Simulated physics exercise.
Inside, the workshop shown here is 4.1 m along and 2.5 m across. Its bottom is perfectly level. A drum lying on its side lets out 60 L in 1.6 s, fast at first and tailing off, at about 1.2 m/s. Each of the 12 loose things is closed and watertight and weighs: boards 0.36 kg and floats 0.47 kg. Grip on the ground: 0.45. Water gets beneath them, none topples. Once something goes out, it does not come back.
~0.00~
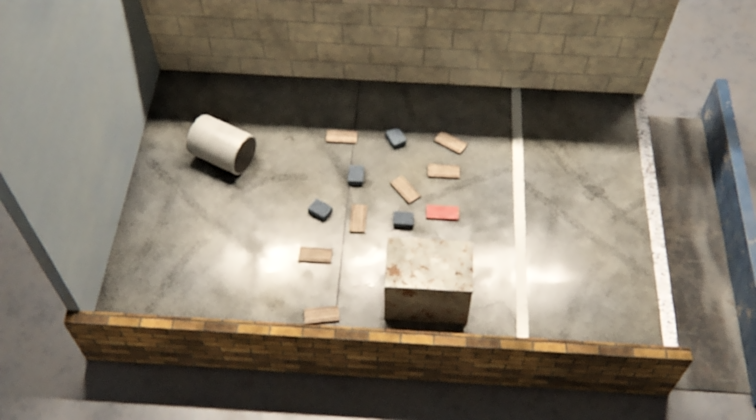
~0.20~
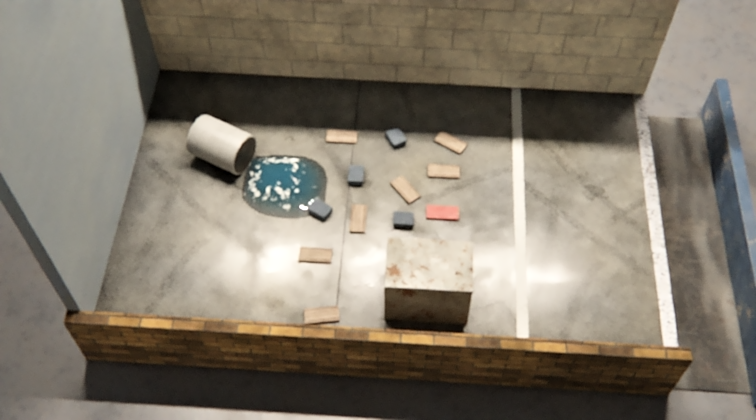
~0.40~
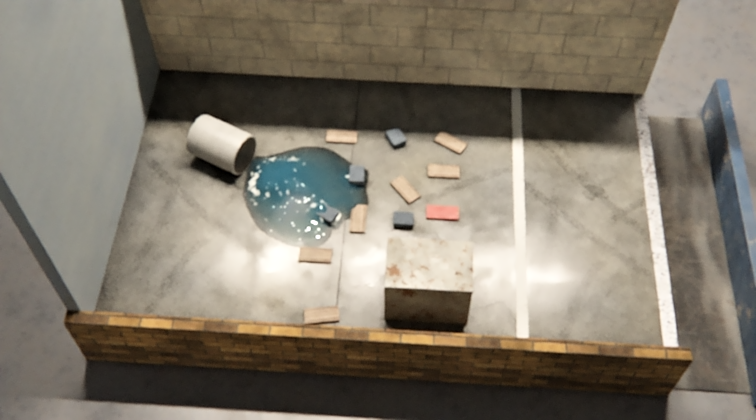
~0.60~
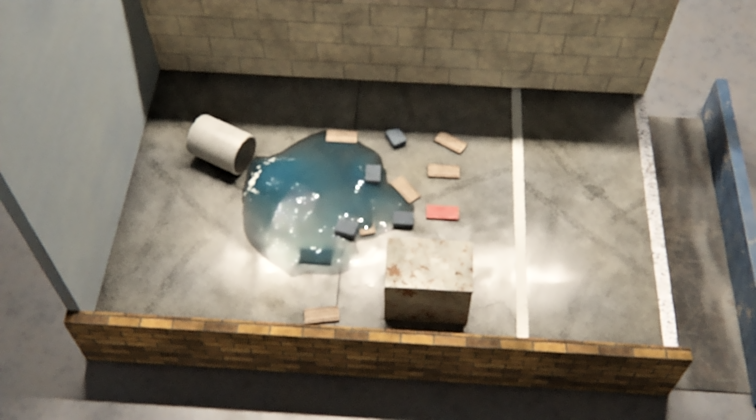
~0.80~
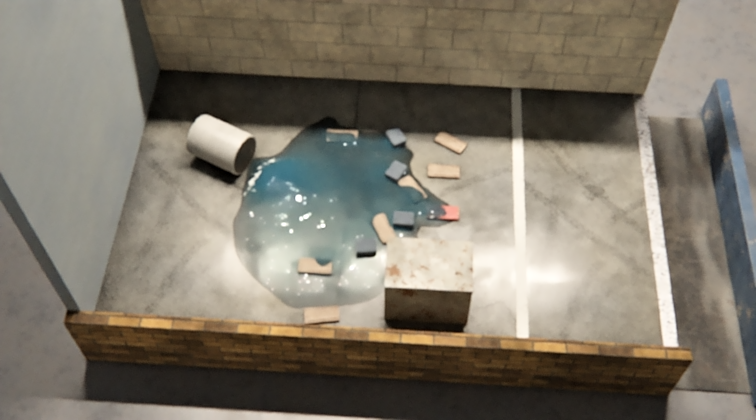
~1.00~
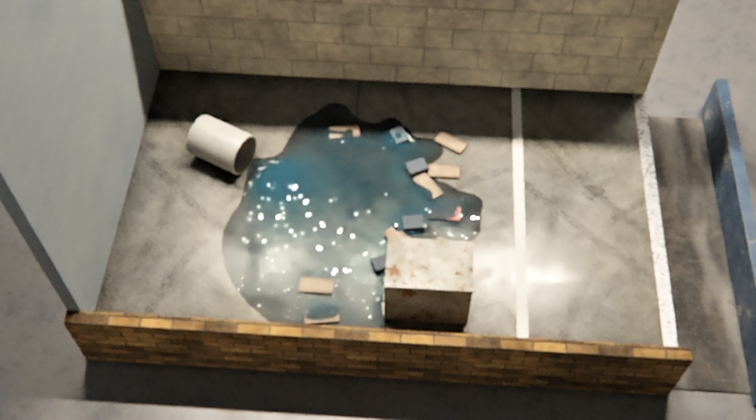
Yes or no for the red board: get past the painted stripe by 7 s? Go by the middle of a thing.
Keep an eye on the red board, it makes the crossing.
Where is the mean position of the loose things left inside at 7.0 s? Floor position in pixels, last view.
About (483, 200).
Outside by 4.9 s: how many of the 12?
I count 0 by that time.
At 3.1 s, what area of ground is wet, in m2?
5.0 m2.
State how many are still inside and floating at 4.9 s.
Just then, the number is 0.
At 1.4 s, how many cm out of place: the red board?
Around 20 centimetres.
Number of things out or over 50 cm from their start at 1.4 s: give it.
Tally: 4.
After 1.4 s the red board is near (471, 225), 0.2 m from its start, aground; 0 of 12 are over the mark; 4 afloat.
After 3.1 s the red board is near (646, 264), 1.6 m from its start, aground; 4 of 12 are over the mark; 2 afloat.
After 4.9 s the red board is near (666, 267), 1.7 m from its start, aground; 5 of 12 are over the mark; 0 afloat.
After 7.0 s the red board is near (666, 267), 1.7 m from its start, aground; 5 of 12 are over the mark; 0 afloat.
